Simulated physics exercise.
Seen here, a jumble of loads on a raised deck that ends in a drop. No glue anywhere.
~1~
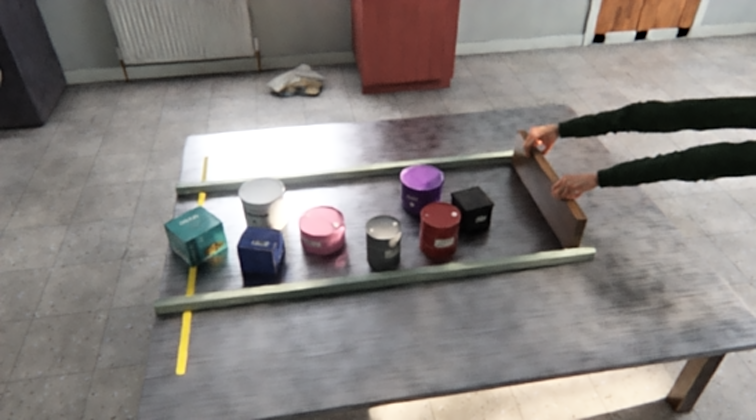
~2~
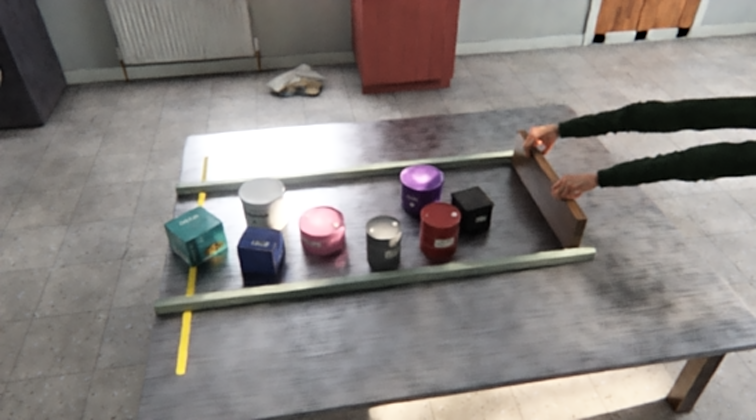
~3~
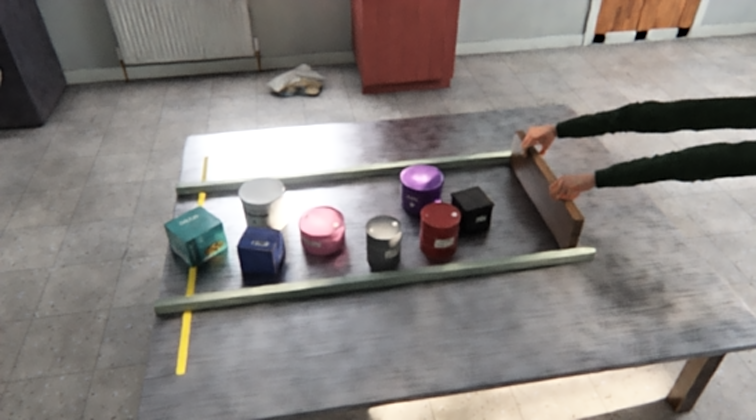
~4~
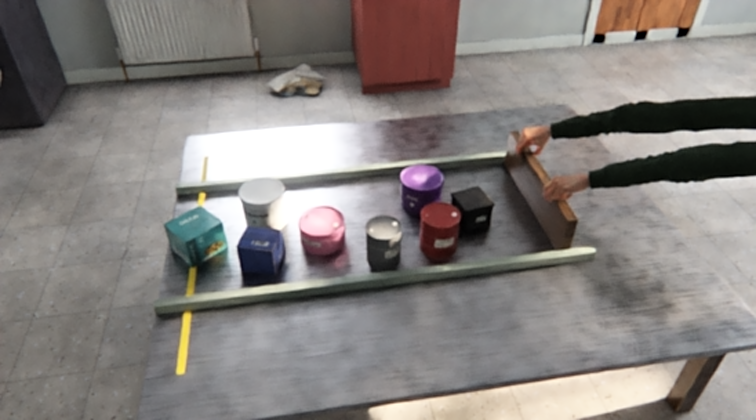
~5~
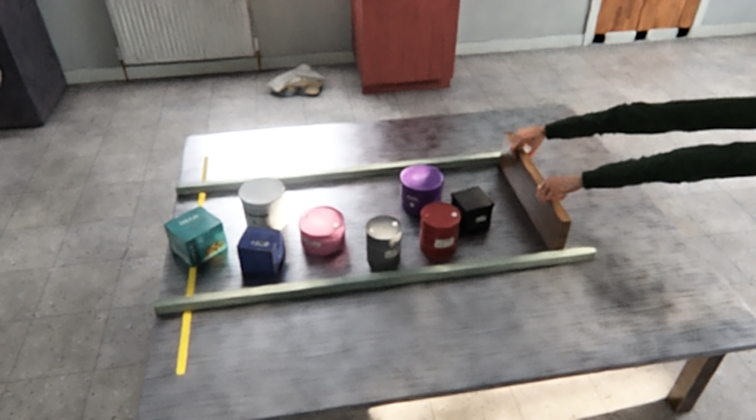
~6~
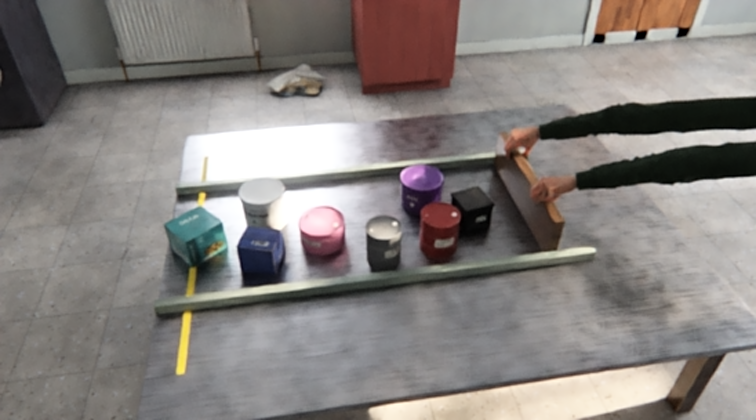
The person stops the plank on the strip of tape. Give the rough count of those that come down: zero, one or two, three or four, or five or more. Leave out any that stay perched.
Here the number that fall off is five or more.
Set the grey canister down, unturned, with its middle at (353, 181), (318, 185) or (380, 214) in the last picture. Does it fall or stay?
In that order, it holds on; holds on; falls.
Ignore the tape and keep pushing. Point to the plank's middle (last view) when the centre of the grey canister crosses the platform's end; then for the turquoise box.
At (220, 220) for the grey canister; at (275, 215) for the turquoise box.
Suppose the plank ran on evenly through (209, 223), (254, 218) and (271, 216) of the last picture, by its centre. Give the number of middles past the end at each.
Past the end: 5, 1 and 1.
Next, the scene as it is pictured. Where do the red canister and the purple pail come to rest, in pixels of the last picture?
The red canister at (167, 262), the purple pail at (173, 214).
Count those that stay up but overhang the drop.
3 of them.
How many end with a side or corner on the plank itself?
The number is 3.
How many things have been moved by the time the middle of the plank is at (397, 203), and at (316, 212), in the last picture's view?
The counts are 4 and 7.
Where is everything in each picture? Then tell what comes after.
In the first picture, turquoise box (197, 236); blue parcel (261, 250); white pail (264, 206); plank (545, 187); tape (196, 242).
In the second picture, blue parcel (261, 250); pink canister (322, 229).
In the third picture, white pail (264, 206); purple pail (421, 190).
In the fourth picture, turquoise box (197, 236); grey canister (383, 243).
In the fifth picture, blue parcel (261, 250); black tote (471, 209).
In the sixth picture, turquoise box (197, 236); blue parcel (261, 250); white pail (264, 206); plank (525, 189); tape (196, 242).
Early on, none off yet; turquoise box at rest near (197, 236); blue parcel at rest near (261, 250); white pail at rest near (264, 206).
Finally, the number that fall off is five or more; lost, grey canister, pink canister, white pail, blue parcel and turquoise box.
